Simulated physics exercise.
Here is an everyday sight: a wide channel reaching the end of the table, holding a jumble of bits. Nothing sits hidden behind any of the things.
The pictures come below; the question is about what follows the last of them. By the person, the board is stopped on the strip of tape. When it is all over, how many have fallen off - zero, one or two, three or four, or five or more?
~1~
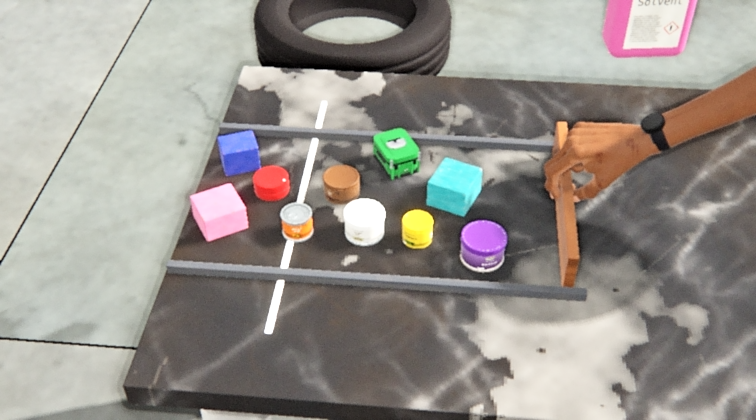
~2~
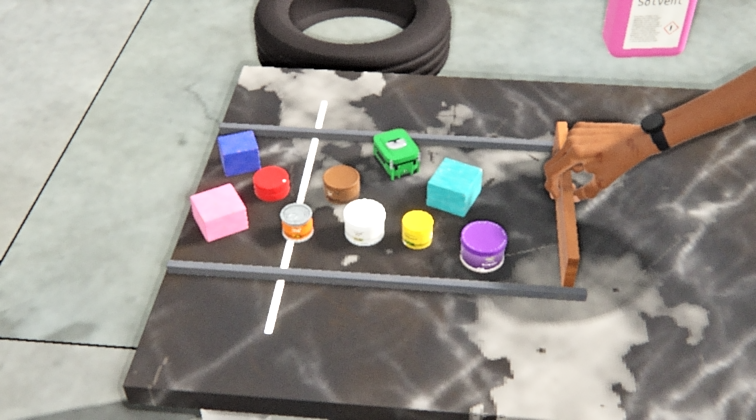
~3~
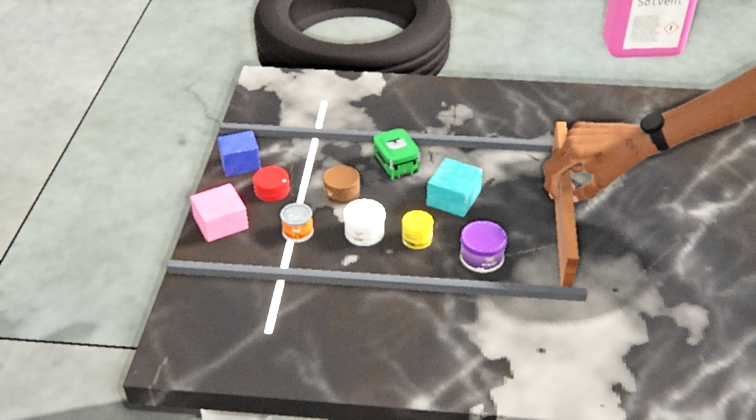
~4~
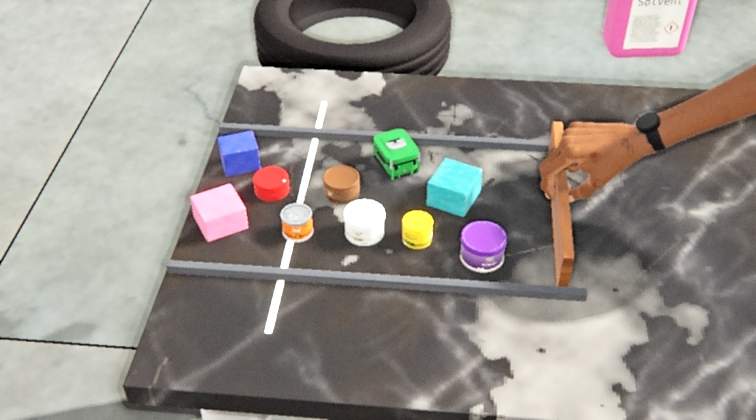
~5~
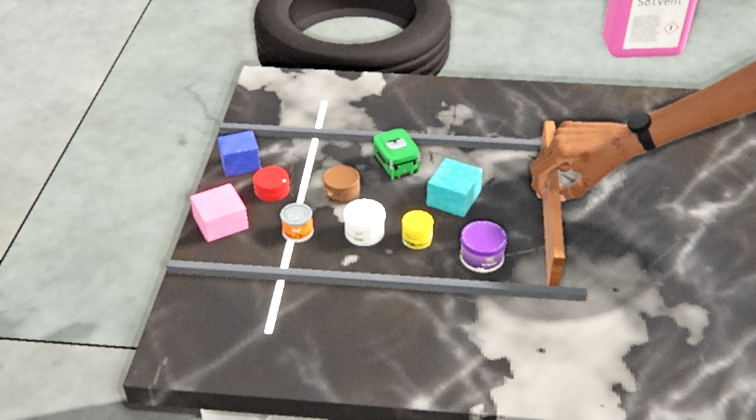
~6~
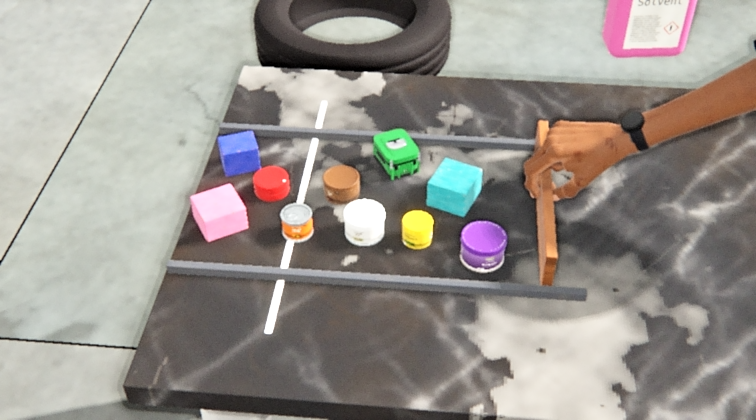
In the end, zero have fallen off.
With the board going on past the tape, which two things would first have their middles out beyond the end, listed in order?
The order is the red lid, then the pink block.
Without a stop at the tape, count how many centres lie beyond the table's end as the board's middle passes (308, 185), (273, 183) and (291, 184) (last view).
The counts would come out as 0, 2 and 0.
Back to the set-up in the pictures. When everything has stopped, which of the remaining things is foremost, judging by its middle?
The one in question is the red lid.
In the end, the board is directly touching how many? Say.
The figure is 4.
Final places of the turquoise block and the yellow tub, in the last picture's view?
In order, first (283, 180), then (283, 206).
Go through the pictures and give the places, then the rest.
Pink block (219, 212); blue block (239, 153); red lid (271, 184); board (564, 201); tape (300, 201), in the first frame.
Blue block (239, 154); yellow tub (417, 230), in the second frame.
Red lid (271, 184); brown tub (341, 185), in the third frame.
Pink block (219, 213); turquoise block (454, 187), in the fourth frame.
Blue block (239, 154); white pot (364, 223), in the fifth frame.
Pink block (219, 213); blue block (239, 154); red lid (271, 184); board (545, 199); tape (300, 201), in the sixth frame.
A little later, none off yet; pink block at rest near (219, 213); blue block at rest near (239, 154); red lid at rest near (271, 184).
When it is over, the number that fall off is zero.
